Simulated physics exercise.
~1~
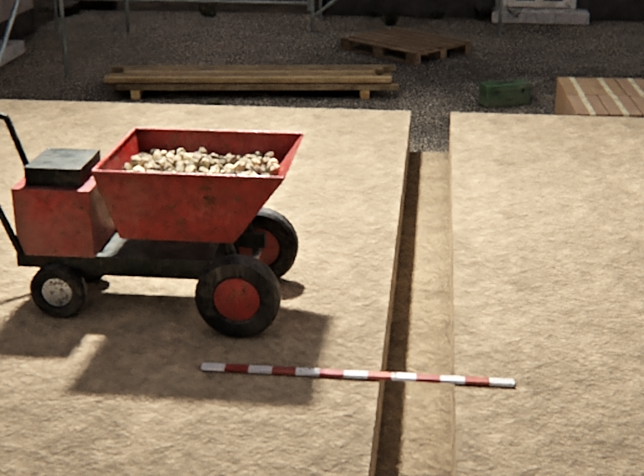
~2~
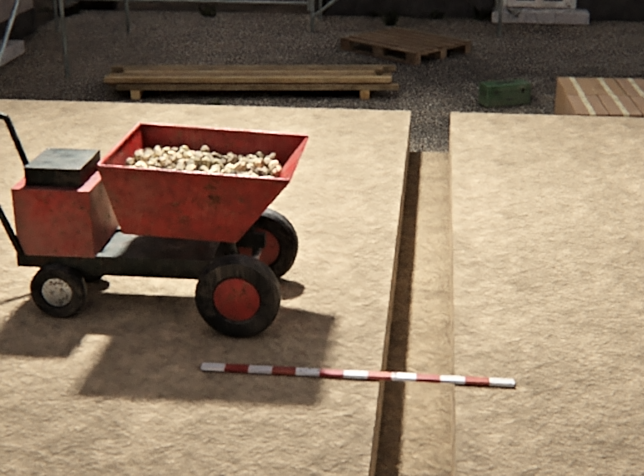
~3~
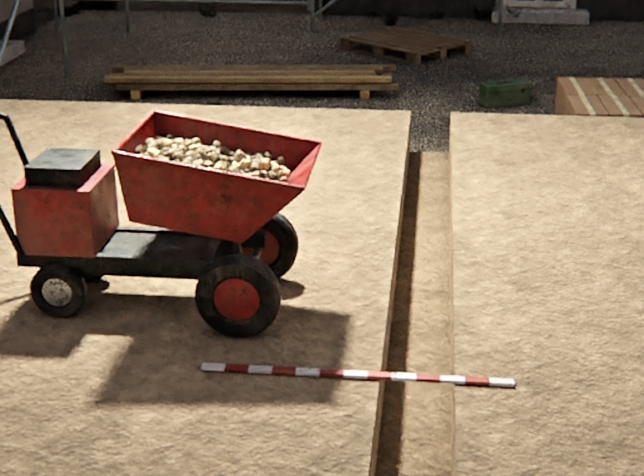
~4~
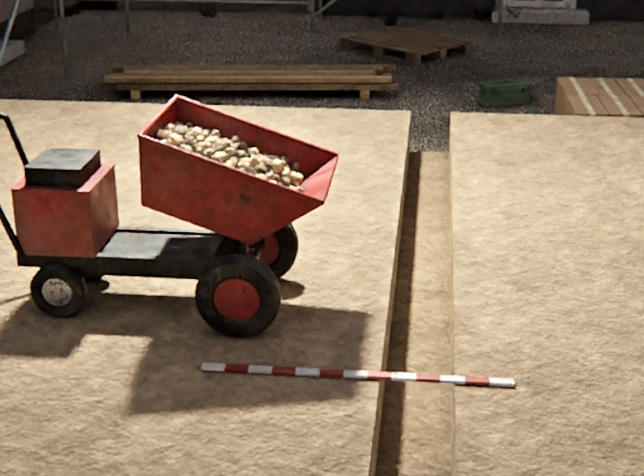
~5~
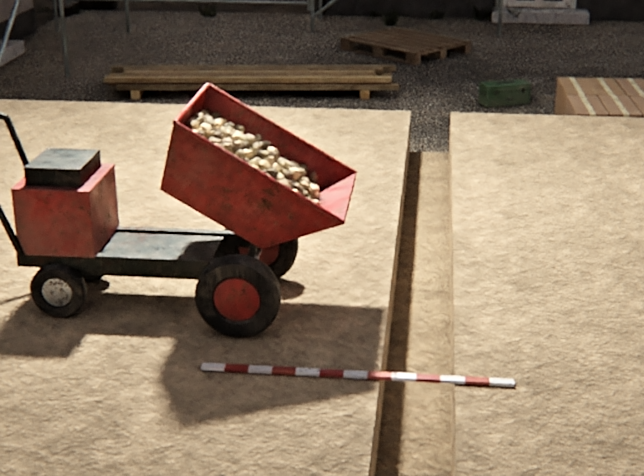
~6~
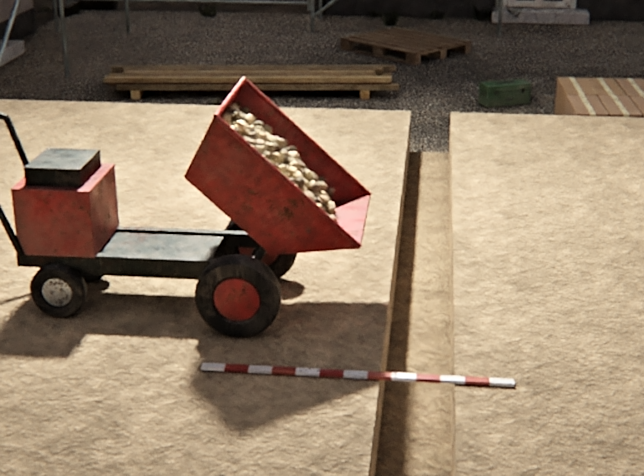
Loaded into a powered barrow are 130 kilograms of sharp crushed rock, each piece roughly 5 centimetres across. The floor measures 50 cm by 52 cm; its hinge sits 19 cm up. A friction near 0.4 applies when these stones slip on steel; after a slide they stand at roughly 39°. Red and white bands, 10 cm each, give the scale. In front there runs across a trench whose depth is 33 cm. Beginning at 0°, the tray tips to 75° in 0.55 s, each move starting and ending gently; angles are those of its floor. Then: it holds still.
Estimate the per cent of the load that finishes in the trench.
Roughly 83 percent.
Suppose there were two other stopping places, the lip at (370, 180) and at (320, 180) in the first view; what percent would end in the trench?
Some 0 and some 50 per cent, in that order.
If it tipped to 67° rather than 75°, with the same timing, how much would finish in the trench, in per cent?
Around 60 per cent would finish in the trench.
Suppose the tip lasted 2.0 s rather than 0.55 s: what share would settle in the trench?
Probably about 95 in a hundred.
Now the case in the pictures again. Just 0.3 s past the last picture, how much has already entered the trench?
About 35 per cent by then.
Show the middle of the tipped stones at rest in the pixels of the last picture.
I'd put it close to (426, 352).
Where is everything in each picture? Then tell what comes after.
In the first picture, lip at (283, 179), floor tilted 0°, highest stones at (198, 159).
In the second picture, the tray is at 2°, its lip at (289, 182); the top of the load is at (185, 157).
In the third picture, the tray is at 9°, its lip at (304, 189); the top of the load is at (164, 144).
In the fourth picture, lip at (324, 203), floor tilted 19°, highest stones at (177, 132).
In the fifth picture, the tray is at 30°, its lip at (344, 223); the top of the load is at (204, 121).
In the sixth picture, the tray is at 43°, its lip at (360, 247); the top of the load is at (234, 115).
Then, 0.1 s after the last picture the floor is at 63°, 100 % in the tray; the foremost stones are at (359, 252).
Then, 0.3 s after the last picture the floor is at 75°, 65 % in the tray, 35 % in the trench; the foremost stones are at (455, 306).
Then, 0.7 s after the last picture the floor is at 75°, 15 % in the tray, 68 % in the trench, 17 % past the trench; the foremost stones are at (636, 318).
Then, 2.7 s after the last picture the floor is at 75°, 0 % in the tray, 83 % in the trench, 17 % past the trench; the foremost stones are past the picture's edge.
